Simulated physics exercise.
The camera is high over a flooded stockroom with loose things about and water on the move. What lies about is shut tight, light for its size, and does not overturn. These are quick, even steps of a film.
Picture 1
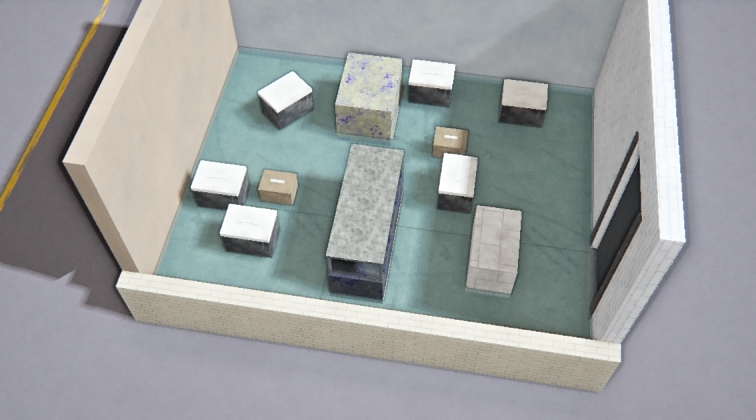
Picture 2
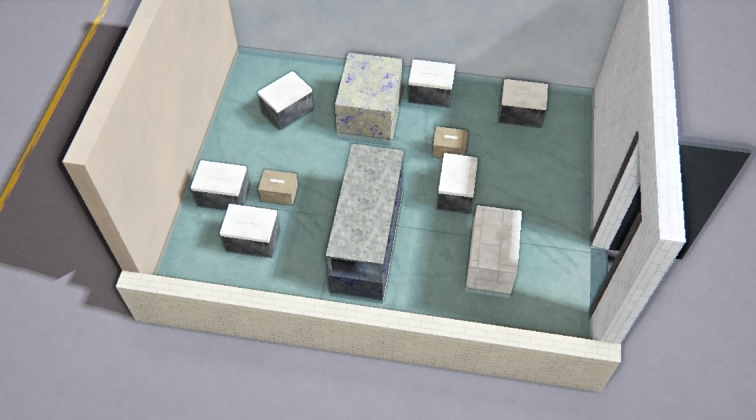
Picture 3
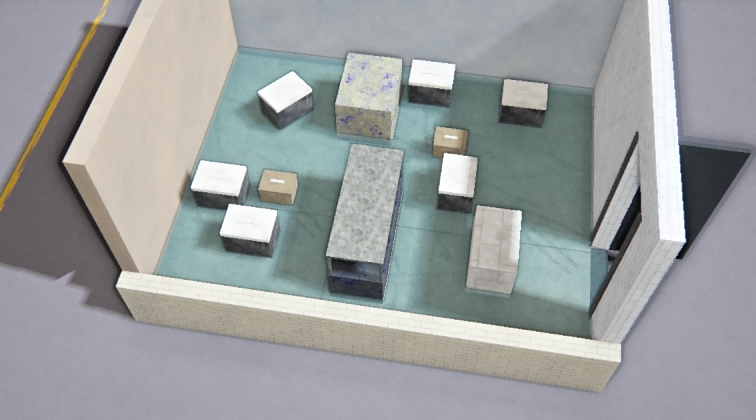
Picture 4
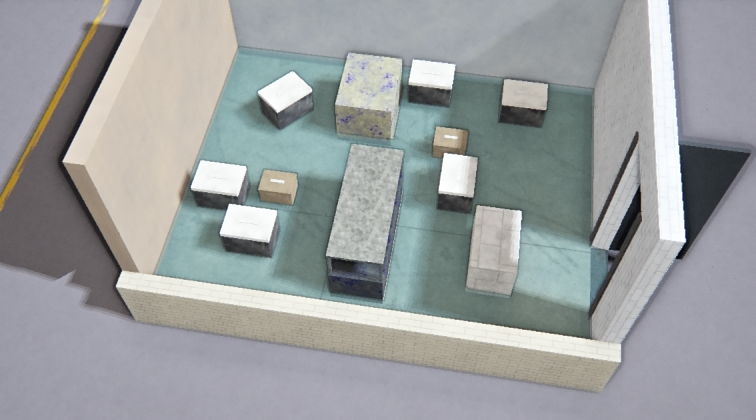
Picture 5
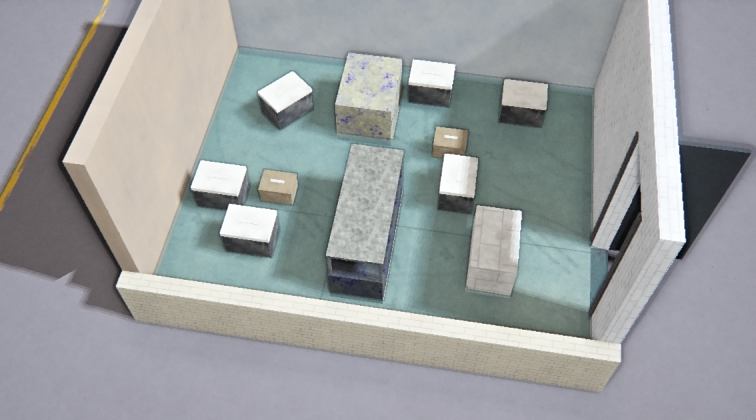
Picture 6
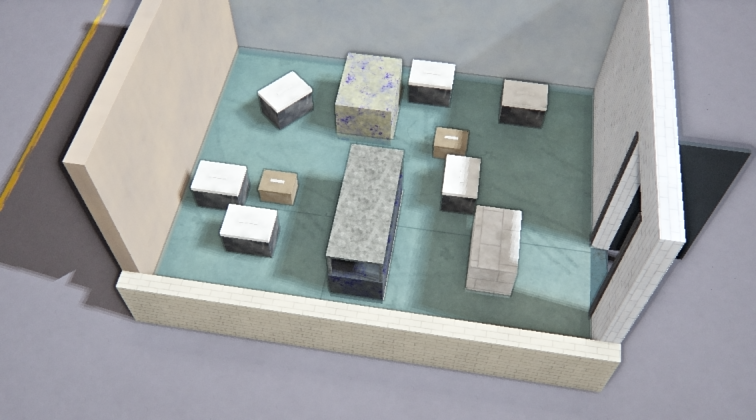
Boxes and blocks sit almost still in shallow water inside a walled room.
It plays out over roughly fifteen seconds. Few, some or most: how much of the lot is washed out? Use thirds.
Share: Not even a third.
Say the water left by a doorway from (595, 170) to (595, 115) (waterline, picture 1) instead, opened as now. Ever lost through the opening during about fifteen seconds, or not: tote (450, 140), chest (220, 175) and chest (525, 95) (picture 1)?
In turn: Washed out, inside, out.
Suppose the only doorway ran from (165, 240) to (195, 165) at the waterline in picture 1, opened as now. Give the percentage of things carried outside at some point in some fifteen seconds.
About 60 per cent.
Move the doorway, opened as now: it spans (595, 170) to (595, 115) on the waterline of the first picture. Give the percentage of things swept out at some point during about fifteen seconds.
Close to 50 %.
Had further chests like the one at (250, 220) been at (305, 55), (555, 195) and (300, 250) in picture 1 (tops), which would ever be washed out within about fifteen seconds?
In that order: Inside, washed out, stays.
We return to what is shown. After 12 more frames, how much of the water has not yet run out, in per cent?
Roughly 86 per cent.
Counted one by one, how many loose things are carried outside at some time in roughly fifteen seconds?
That makes 2.
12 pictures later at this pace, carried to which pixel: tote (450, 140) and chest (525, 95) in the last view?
Around (493, 165) and (545, 115).
A moment on, 0 of 8 are out; 8 afloat.
Next, 0 of 8 are out; 8 afloat.
Later, 0 of 8 are out; 8 afloat.
In the end, 2 of 8 are out; 6 afloat.
